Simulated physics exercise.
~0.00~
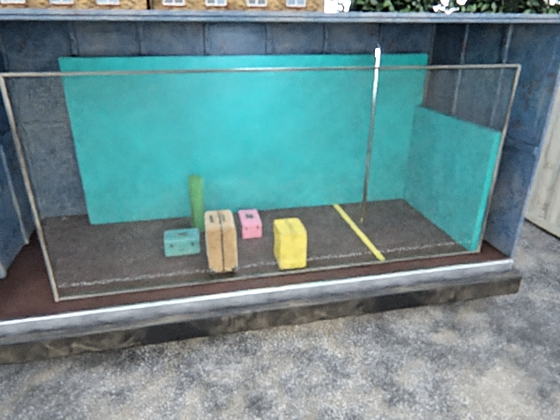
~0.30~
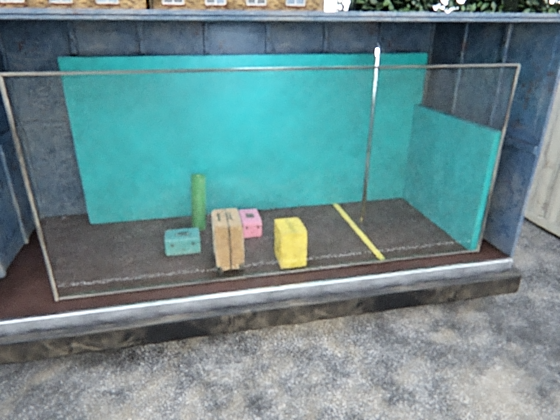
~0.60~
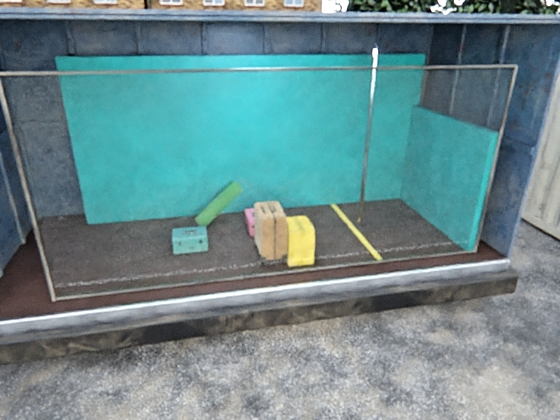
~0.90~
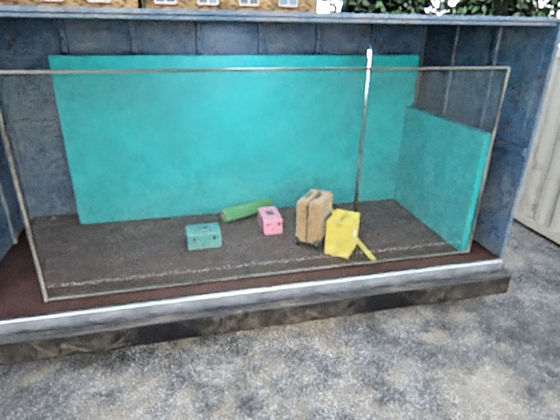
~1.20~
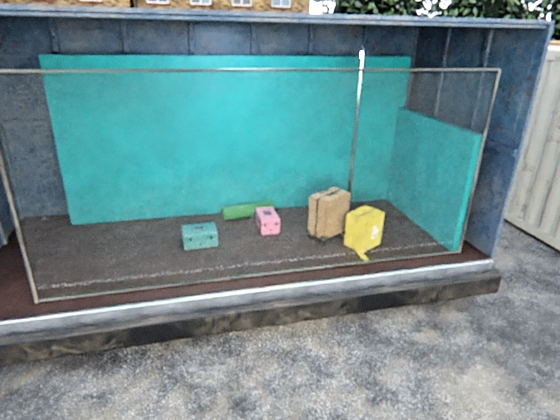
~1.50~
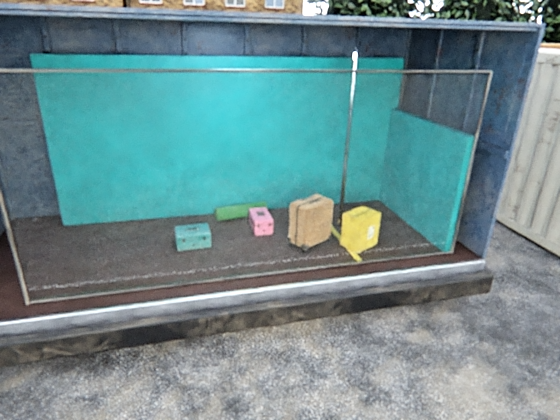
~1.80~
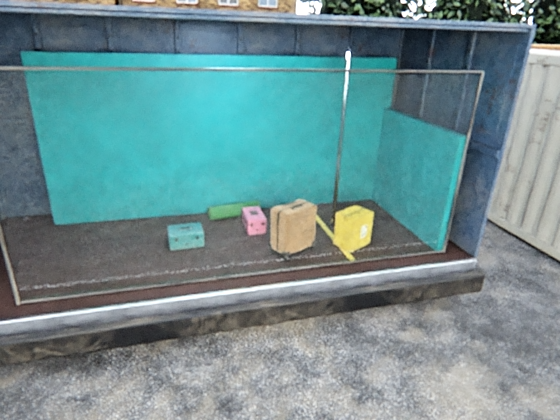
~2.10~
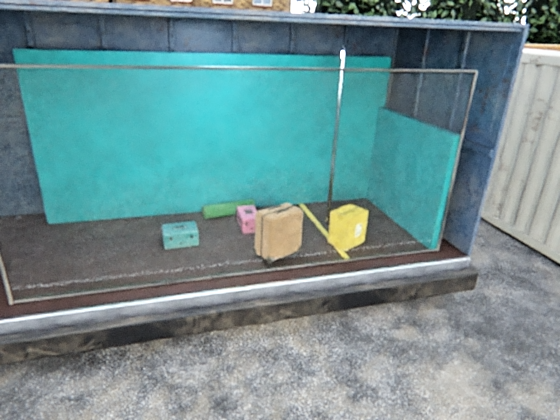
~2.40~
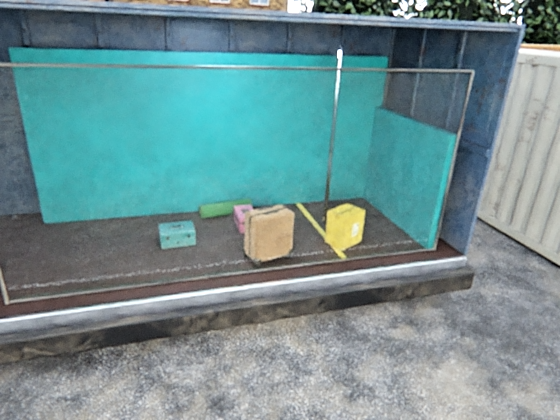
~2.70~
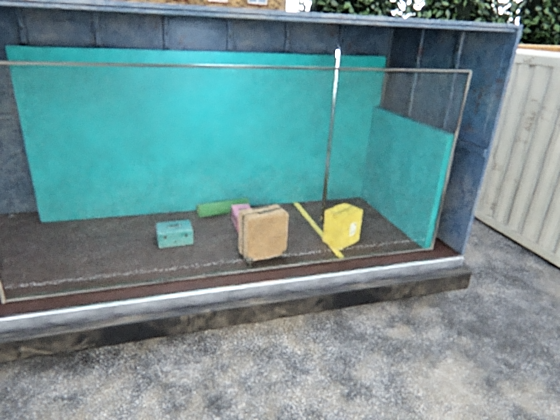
A brown case pushes a yellow pack across the yellow line, then rolls back left.
